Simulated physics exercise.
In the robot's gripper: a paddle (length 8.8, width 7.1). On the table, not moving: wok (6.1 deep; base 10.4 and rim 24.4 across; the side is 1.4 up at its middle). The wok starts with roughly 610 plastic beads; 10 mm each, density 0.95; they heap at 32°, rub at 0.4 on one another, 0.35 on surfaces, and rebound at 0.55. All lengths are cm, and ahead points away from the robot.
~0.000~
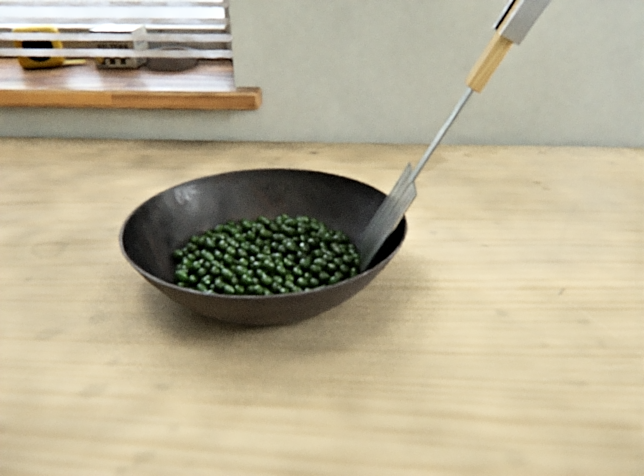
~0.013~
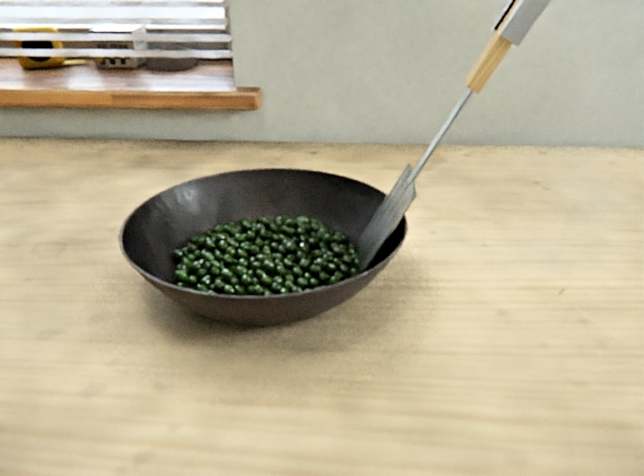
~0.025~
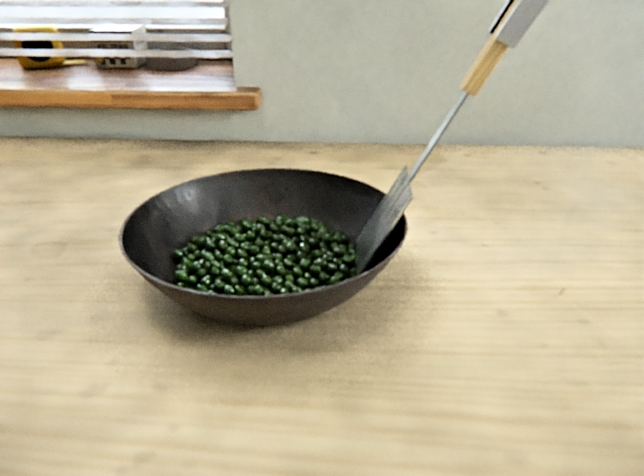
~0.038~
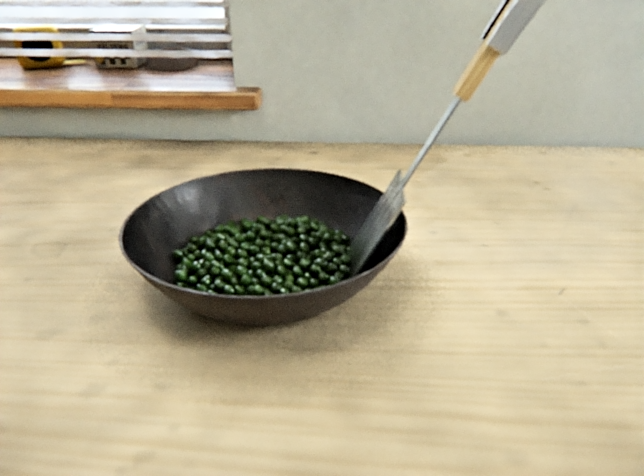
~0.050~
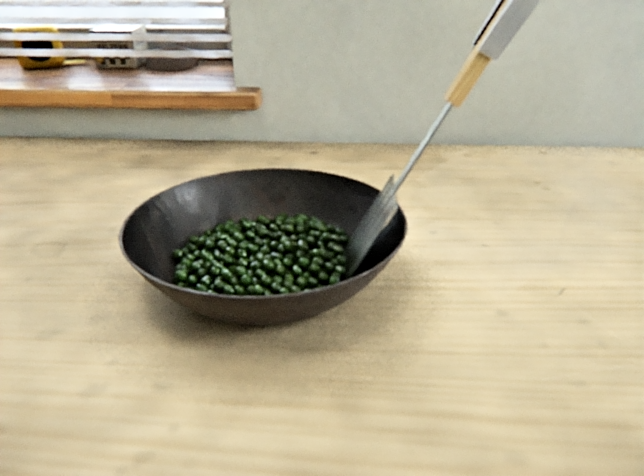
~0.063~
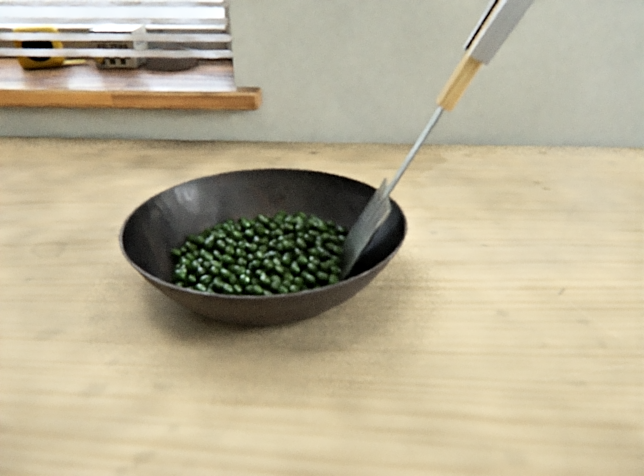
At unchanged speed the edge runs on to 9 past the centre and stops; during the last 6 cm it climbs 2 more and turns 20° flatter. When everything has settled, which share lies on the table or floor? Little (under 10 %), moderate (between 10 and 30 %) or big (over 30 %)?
A moderate share, between 10 and 30 %, ends on the table or floor.
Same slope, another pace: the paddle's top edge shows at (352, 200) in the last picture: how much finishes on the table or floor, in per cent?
About 35 per cent.
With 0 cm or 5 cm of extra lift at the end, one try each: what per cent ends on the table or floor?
About 10 and 15 per cent.
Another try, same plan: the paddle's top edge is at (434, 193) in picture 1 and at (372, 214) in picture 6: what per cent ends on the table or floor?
About 35 per cent.
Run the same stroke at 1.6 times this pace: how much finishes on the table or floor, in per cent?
About 30 per cent.
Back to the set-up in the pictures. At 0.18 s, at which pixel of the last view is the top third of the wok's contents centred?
Near (216, 245).
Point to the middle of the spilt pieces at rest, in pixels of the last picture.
At about (77, 263).
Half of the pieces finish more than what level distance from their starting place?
Roughly 3 cm.
By 0.18 s, sloping 62°, highest piece 4 above the table; 609 in the wok.
By 0.30 s, sloping 55°, highest piece 7 above the table; 609 in the wok.
By 0.56 s, sloping 42°, highest piece 7 above the table; 512 in the wok, 87 on the table or floor, 10 on the blade or in flight.
By 1.61 s, sloping 42°, highest piece 6 above the table; 512 in the wok, 97 on the table or floor.
Final count, 512 in the wok, 97 on the table or floor. That is 16 % on the table or floor.
